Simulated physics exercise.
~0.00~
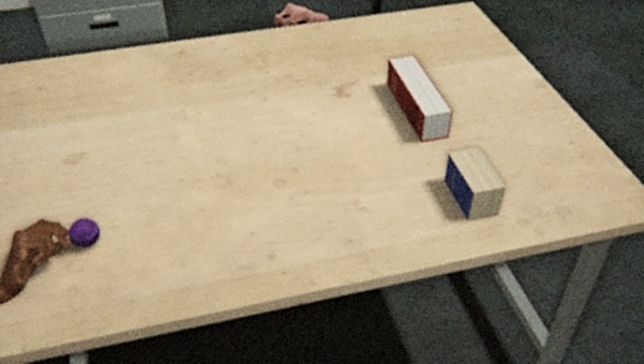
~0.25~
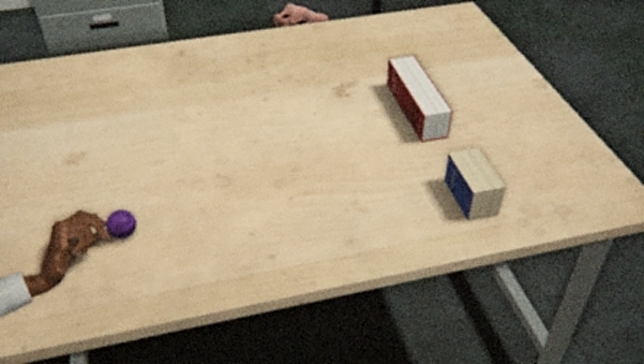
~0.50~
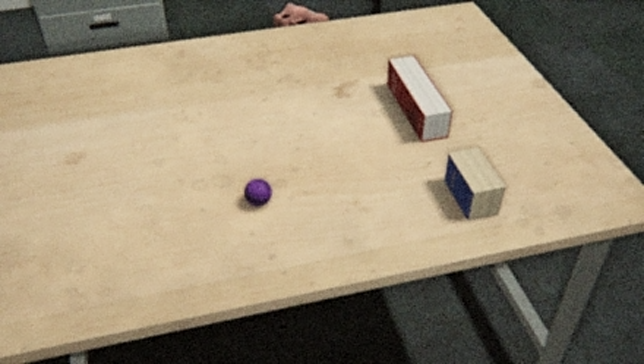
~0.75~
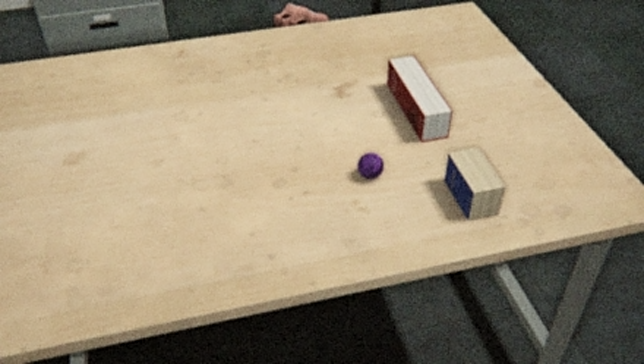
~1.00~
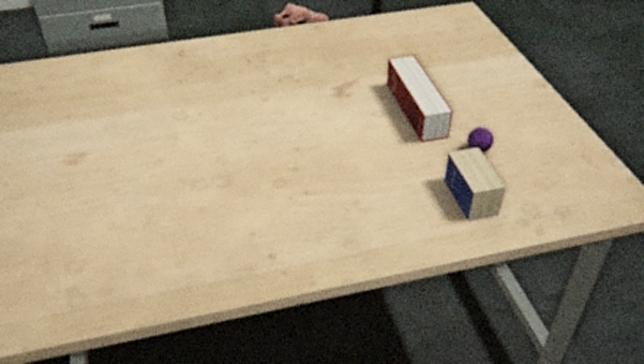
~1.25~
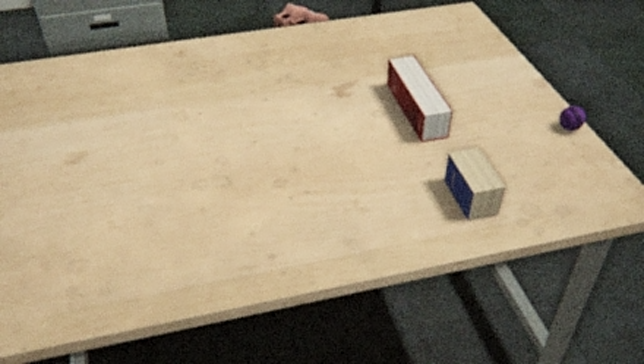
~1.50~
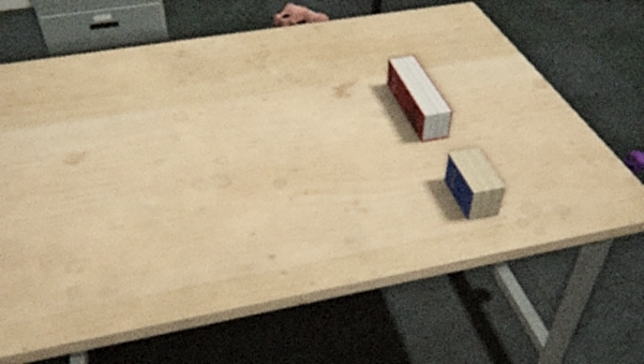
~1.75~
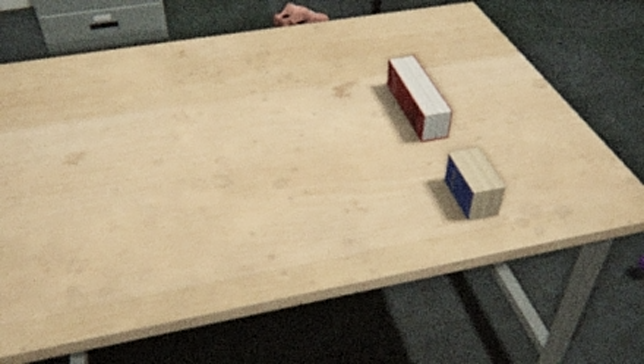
A purple ball is pushed forward by a hand at the left of a wooden table and released, then rolls right through the gap between a red book and a blue book, drops off the right edge, and ends up below the tabletop, barely in view.
